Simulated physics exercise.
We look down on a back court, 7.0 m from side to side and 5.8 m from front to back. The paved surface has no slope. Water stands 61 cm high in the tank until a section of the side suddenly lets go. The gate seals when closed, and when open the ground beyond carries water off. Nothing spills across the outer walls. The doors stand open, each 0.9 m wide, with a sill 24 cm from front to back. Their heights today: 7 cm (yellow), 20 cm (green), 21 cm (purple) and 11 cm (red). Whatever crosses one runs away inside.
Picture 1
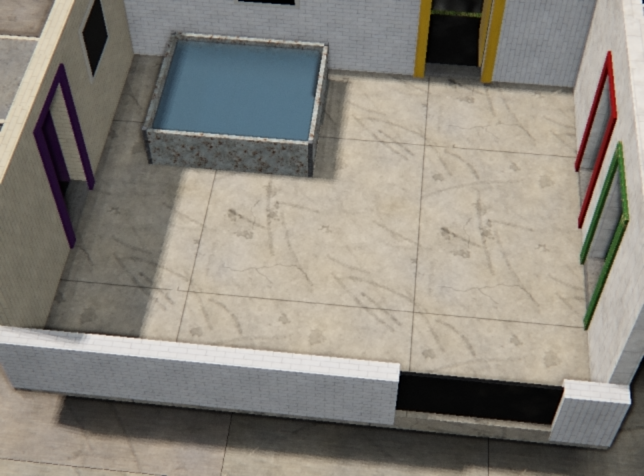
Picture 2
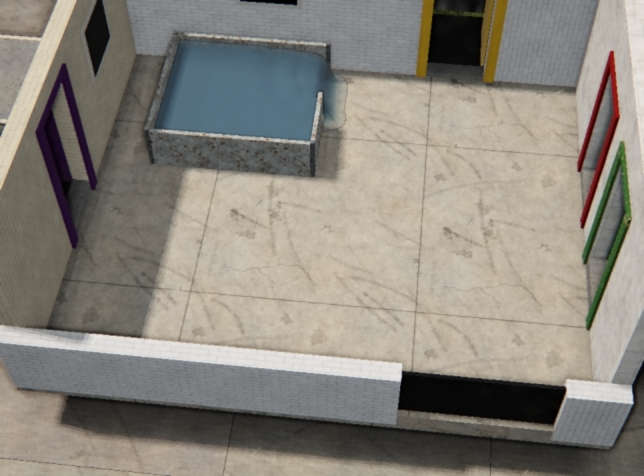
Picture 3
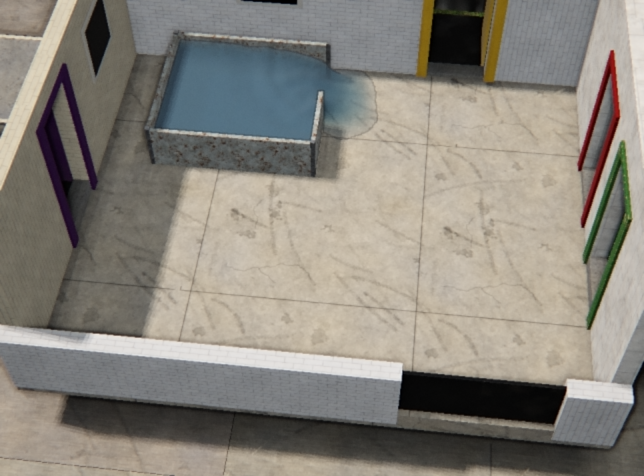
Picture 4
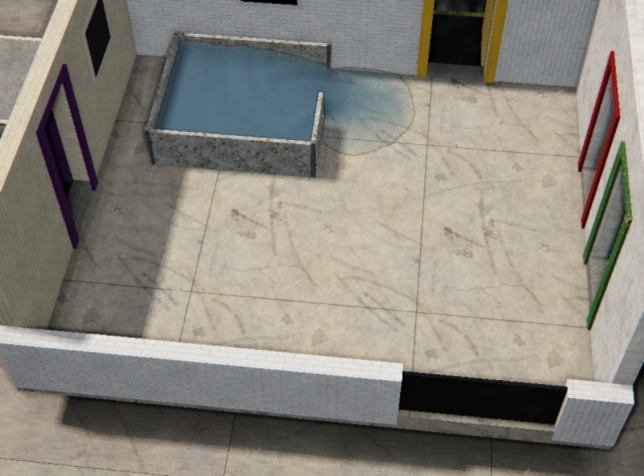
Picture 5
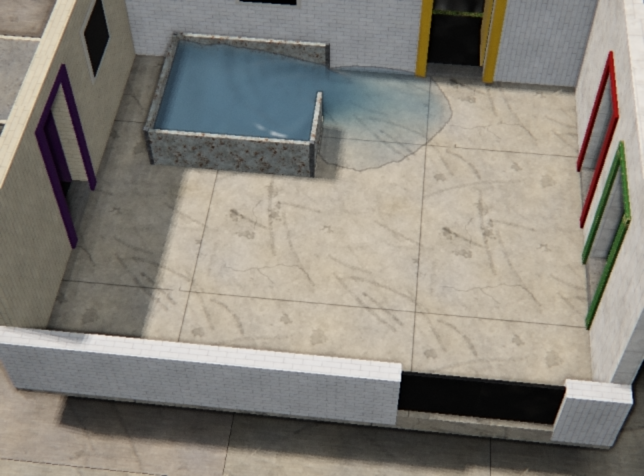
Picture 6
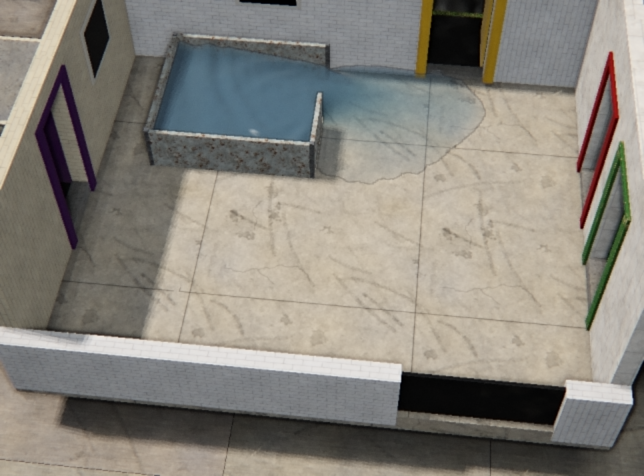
A raised stone tank of still water stood in a walled court until its right side opened, and water poured out across the pale paving, fanning rightward and reaching the yellow door.
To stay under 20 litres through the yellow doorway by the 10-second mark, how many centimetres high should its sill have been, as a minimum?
Close to 11.5 cm is just enough.
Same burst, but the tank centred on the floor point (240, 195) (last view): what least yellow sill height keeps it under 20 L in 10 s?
Some 12.5 cm.
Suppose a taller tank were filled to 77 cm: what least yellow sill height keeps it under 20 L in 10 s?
Then roughly 15 cm.
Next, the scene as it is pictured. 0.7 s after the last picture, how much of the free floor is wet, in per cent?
Near 25 per cent is wet.
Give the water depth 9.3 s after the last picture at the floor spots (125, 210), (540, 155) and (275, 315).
About 8, 9 and 6 cm.
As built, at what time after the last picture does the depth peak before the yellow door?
Near 1.0 s.
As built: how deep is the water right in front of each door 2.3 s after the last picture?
In cm: Yellow 11, green 10, purple 0, red 20.
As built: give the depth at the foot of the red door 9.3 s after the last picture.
Roughly 9.0 cm deep.
Then, 0.7 s after the last picture water covers 25 % of the floor, deepest (36 cm) near (333, 95); 14 cm at the yellow door, 2 litres in over its 7 cm sill.
Then, 2.3 s after the last picture water covers 30 % of the floor, deepest (34 cm) near (567, 113); 11 cm at the yellow door, 30 litres in over its 7 cm sill.
Then, 9.3 s after the last picture water covers 90 % of the floor, deepest (14 cm) near (36, 364); 9 cm at the yellow door, 72 litres in over its 7 cm sill.
At the yellow door as built, the water peaked near 14 cm, 1.1 s after the last picture.
Run again over the same 10 s with other heights there, 36 litres in over 10 cm, 6 litres over 14 cm. The limit of 20 litres is kept from about 11.5 cm up.
